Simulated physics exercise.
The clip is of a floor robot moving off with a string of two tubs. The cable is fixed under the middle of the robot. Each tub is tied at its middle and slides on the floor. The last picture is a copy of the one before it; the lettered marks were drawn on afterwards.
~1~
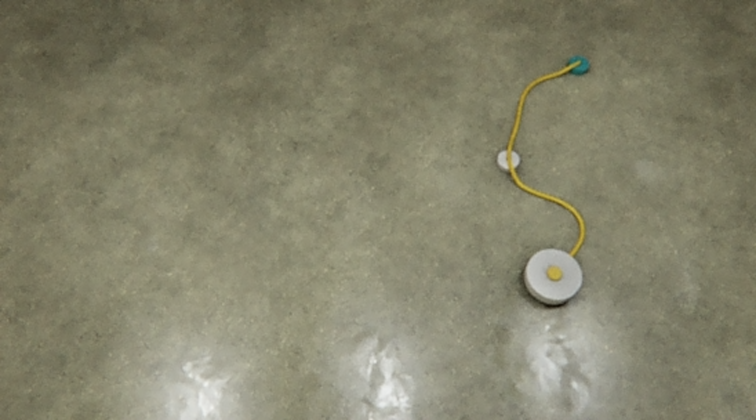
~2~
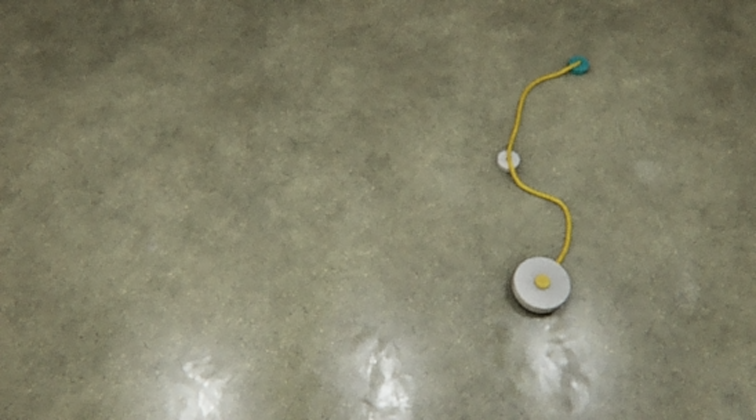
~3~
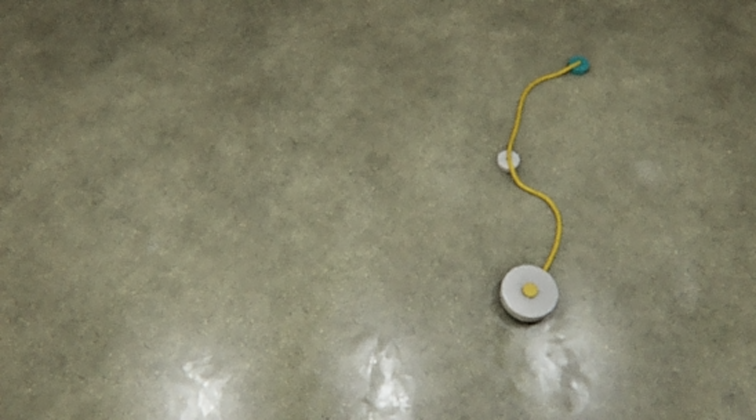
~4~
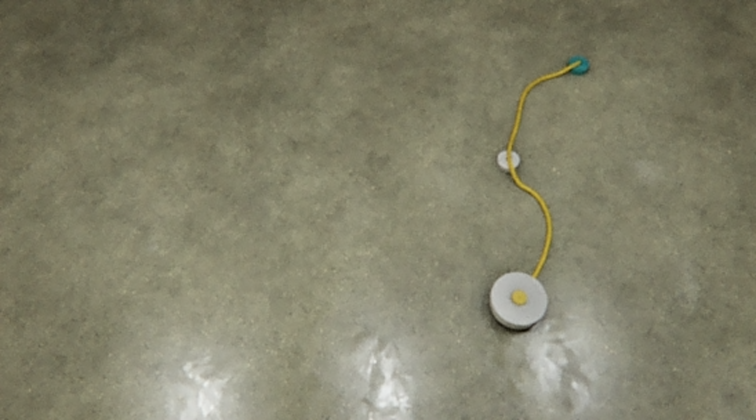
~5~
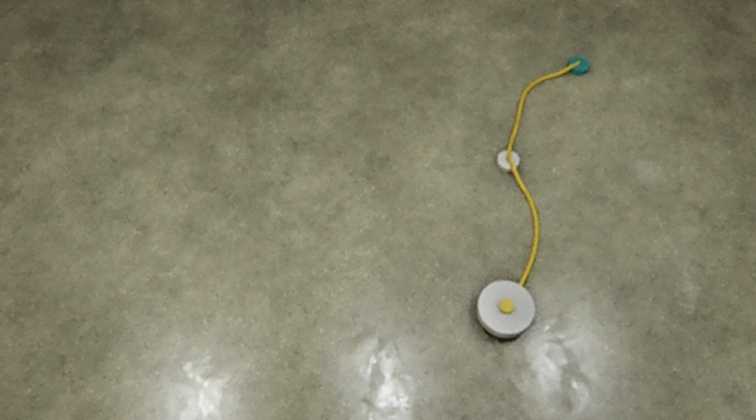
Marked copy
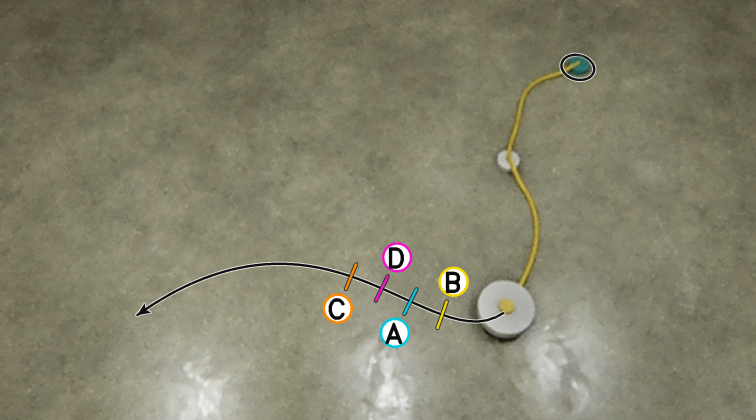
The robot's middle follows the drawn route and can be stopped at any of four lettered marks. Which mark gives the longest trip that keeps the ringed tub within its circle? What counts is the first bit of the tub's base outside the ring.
At D, and not beyond.
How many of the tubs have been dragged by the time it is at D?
One.
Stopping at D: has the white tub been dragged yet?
By then, yes.
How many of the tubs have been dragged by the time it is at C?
By then, two.
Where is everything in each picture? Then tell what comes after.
In the first frame, robot (552, 277); turquoise tub (579, 65); white tub (508, 161).
In the second frame, robot (540, 285); turquoise tub (579, 65).
In the third frame, robot (528, 294); turquoise tub (579, 65).
In the fourth frame, robot (517, 301); turquoise tub (579, 65).
In the fifth frame, robot (505, 310); turquoise tub (579, 65); white tub (508, 161).
On the marked copy, A at (410, 301); B at (442, 315); C at (351, 276); D at (382, 289); the ring at (578, 67); the route from (503, 313) via (317, 267) to (137, 315).
With D. Early on, robot (461, 317); turquoise tub (579, 65); white tub (508, 163).
Further on, robot (417, 301); turquoise tub (579, 65); white tub (507, 166).
At the end, robot (382, 285); turquoise tub (578, 65); white tub (502, 170); the ringed tub at the far end is still in its ring.
As for the rest, A is safe but short; B is safe but short; C drags the last tub to (573, 72).
